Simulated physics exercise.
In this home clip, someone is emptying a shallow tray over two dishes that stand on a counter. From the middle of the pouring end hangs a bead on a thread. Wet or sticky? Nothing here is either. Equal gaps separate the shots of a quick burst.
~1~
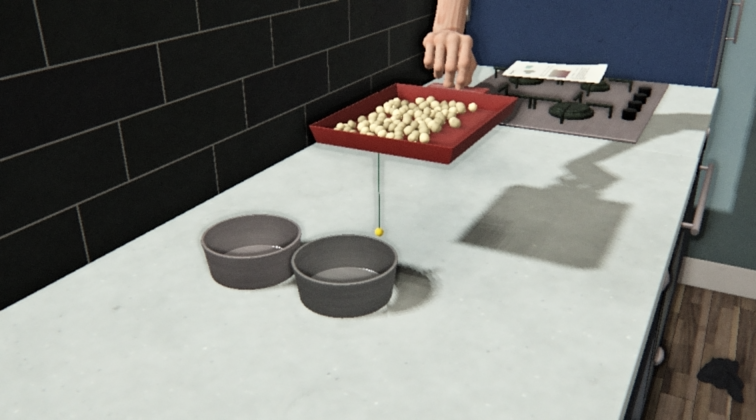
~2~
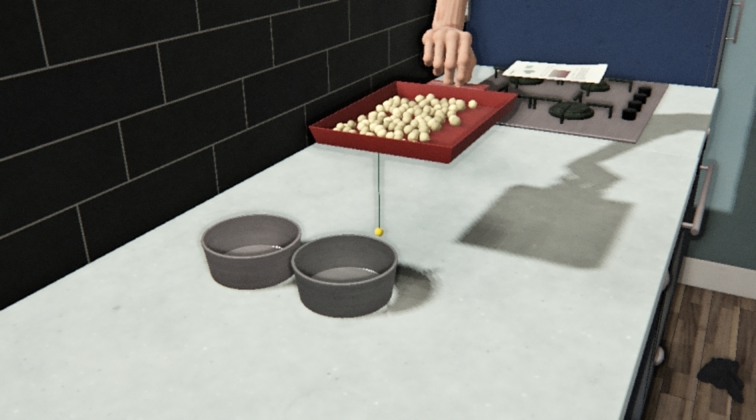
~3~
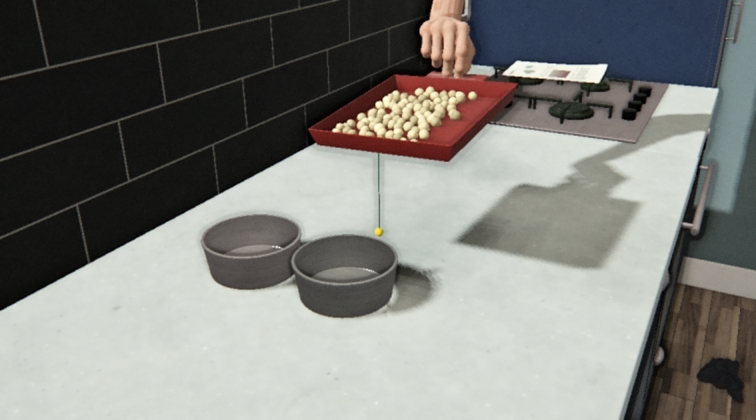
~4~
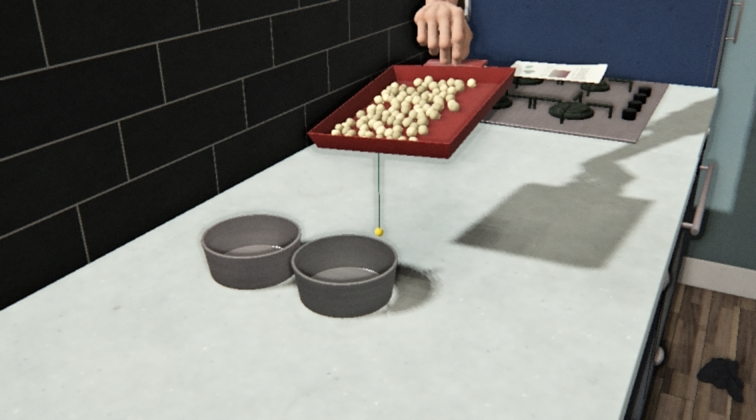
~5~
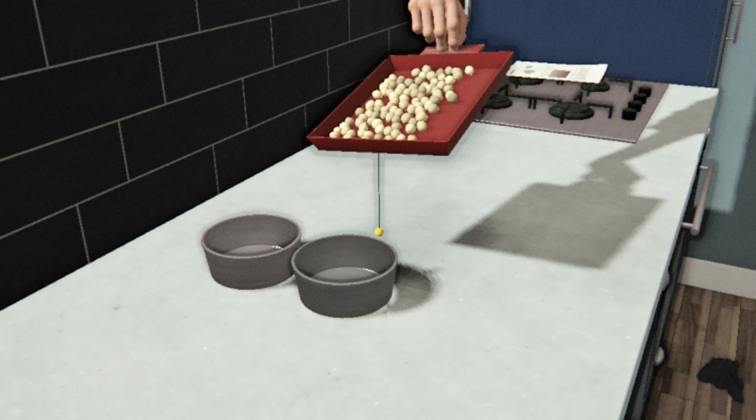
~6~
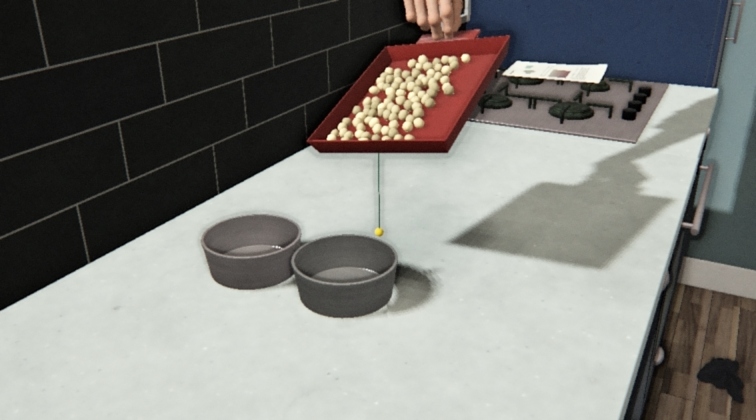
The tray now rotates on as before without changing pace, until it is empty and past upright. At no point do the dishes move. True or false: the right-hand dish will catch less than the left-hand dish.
False, the right-hand dish catches more.
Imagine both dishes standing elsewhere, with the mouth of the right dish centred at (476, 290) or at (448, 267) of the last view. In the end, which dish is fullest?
Case one: The dish at left. Case two: The dish at left.
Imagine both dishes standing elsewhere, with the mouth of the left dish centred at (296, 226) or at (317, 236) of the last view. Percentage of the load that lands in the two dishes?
70 per cent, then 90 per cent.
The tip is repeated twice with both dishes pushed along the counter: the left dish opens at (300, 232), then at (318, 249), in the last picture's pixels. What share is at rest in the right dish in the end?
0% for the first placement, 0% for the second.
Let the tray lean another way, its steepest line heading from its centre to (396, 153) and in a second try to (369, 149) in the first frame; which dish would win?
First case: The dish at right. Second case: The dish at right.
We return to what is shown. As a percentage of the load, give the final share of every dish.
Left dish around 10 percent; right dish around 40 percent.
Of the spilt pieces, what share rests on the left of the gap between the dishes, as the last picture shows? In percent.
Roughly 20 %.
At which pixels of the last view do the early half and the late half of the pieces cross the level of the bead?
The opening part goes through (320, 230); what follows goes through (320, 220).
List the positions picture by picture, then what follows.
In the first frame, corners of the pouring end (317, 125) and (449, 146), level; middle of the load (408, 122), macadamia nuts; left dish (222, 269); right dish (318, 296); bead on its thread (379, 232).
In the second frame, corners of the pouring end (316, 126) and (449, 145), level; middle of the load (407, 120).
In the third frame, corners of the pouring end (316, 128) and (448, 143), tipped barely, lowest at the left corner; middle of the load (407, 117).
In the fourth frame, corners of the pouring end (315, 131) and (446, 141), tipped a little, lowest at the left corner; middle of the load (406, 111).
In the fifth frame, corners of the pouring end (314, 135) and (444, 138), tipped clearly, lowest at the left corner; middle of the load (404, 105).
In the sixth frame, corners of the pouring end (313, 138) and (442, 137), tipped clearly, lowest at the left corner; middle of the load (401, 101); left dish (222, 269); right dish (318, 296).
Just after the last frame, tray tipped steeply; every one on the tray.
A moment on, tray tipped past a quarter turn; roughly two thirds on the tray; just a few in the right dish; just a few outside both; roughly a third in the air.
Further on, tray tipped past a quarter turn; roughly half in the right dish; about a tenth in the left dish; roughly half outside both.
When it is over, tray tipped past a quarter turn; roughly half in the right dish; about a tenth in the left dish; roughly half outside both.
